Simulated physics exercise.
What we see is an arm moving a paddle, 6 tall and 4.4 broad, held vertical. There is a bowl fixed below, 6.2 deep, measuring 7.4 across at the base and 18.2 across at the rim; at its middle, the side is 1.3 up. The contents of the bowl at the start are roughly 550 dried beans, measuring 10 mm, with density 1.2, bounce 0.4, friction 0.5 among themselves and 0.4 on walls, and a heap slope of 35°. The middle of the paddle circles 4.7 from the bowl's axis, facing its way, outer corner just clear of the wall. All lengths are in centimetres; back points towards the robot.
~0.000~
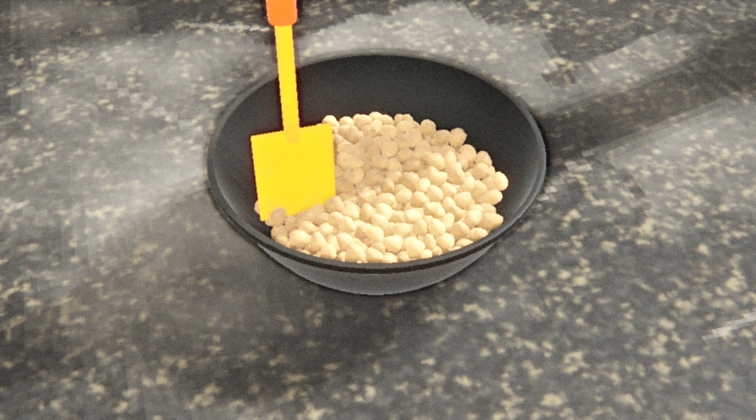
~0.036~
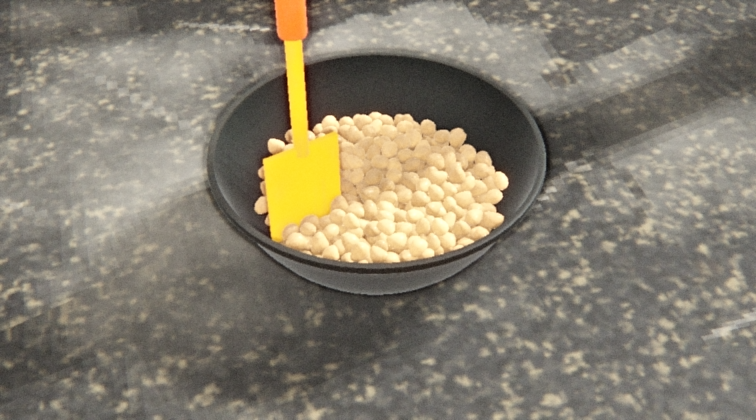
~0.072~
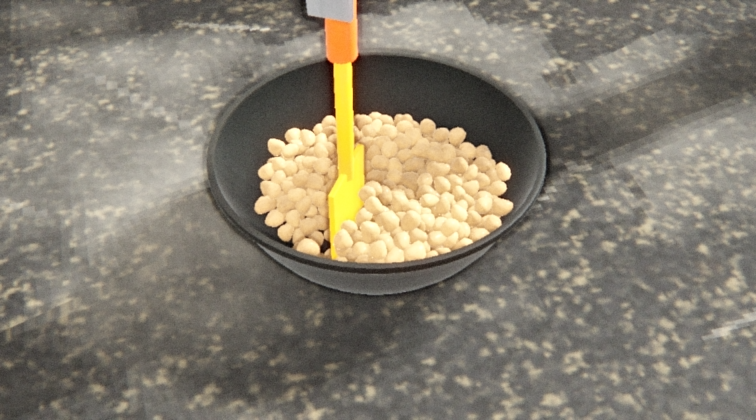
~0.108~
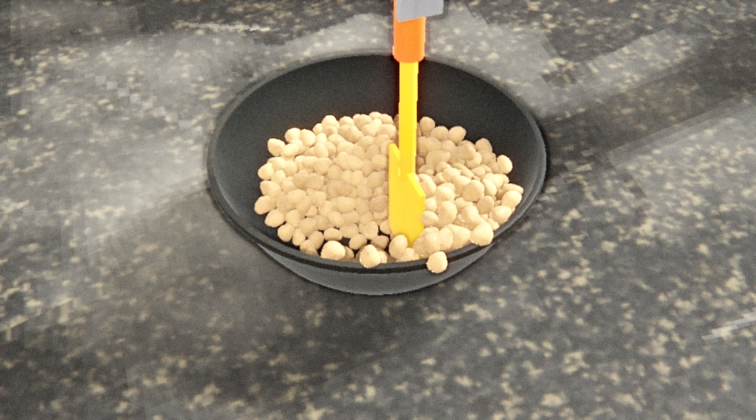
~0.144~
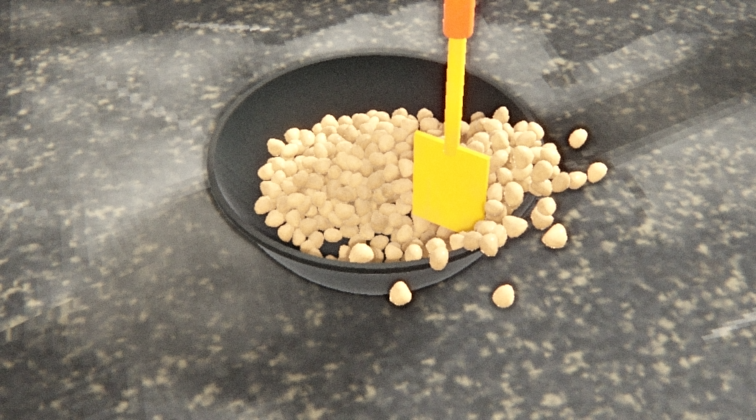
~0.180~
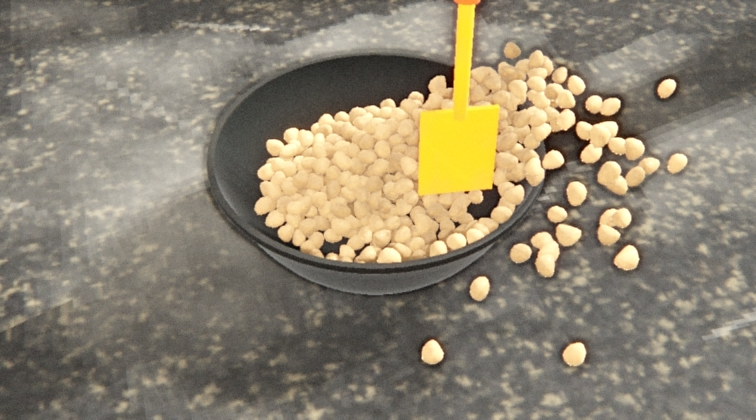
The clip opens on a yellow paddle standing upright at the left side of a dark bowl of pale dried beans on a speckled grey surface. The paddle sweeps along the near side to the right, then back along the right side, pushing beans over the rim and scattering them across the surface.
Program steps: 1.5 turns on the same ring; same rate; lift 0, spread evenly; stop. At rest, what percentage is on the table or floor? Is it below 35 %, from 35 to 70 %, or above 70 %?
From 35 to 70 %.
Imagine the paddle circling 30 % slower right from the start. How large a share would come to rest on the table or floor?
I'd say close to 40 %.
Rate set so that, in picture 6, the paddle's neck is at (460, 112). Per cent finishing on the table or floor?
Roughly 45 percent of it.
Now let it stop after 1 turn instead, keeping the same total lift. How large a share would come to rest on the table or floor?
Close to 40 in a hundred.
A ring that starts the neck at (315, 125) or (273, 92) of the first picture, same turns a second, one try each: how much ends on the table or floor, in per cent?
Near 40 per cent and near 30 per cent, in that order.
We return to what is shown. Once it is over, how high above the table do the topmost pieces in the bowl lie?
Height: Roughly 6.0 cm.
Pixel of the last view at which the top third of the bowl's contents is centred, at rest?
In the final view it lies around (408, 140).
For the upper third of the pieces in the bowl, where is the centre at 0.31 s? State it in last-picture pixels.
Around pixel (272, 138).
After 0.31 s, 311° round, highest piece 12 above the table; 404 in the bowl, 48 on the table or floor, 98 in flight or on the tool.
After 0.44 s, 89° round, highest piece 10 above the table; 323 in the bowl, 157 on the table or floor, 70 in flight or on the tool.
After 0.70 s, 180° round, highest piece 6 above the table; 278 on the table or floor, 269 in the bowl, 3 in flight or on the tool.
After 1.40 s, 180° round, highest piece 6 above the table; 281 on the table or floor, 269 in the bowl.
At rest, 281 on the table or floor, 269 in the bowl. That is 51 % on the table or floor.
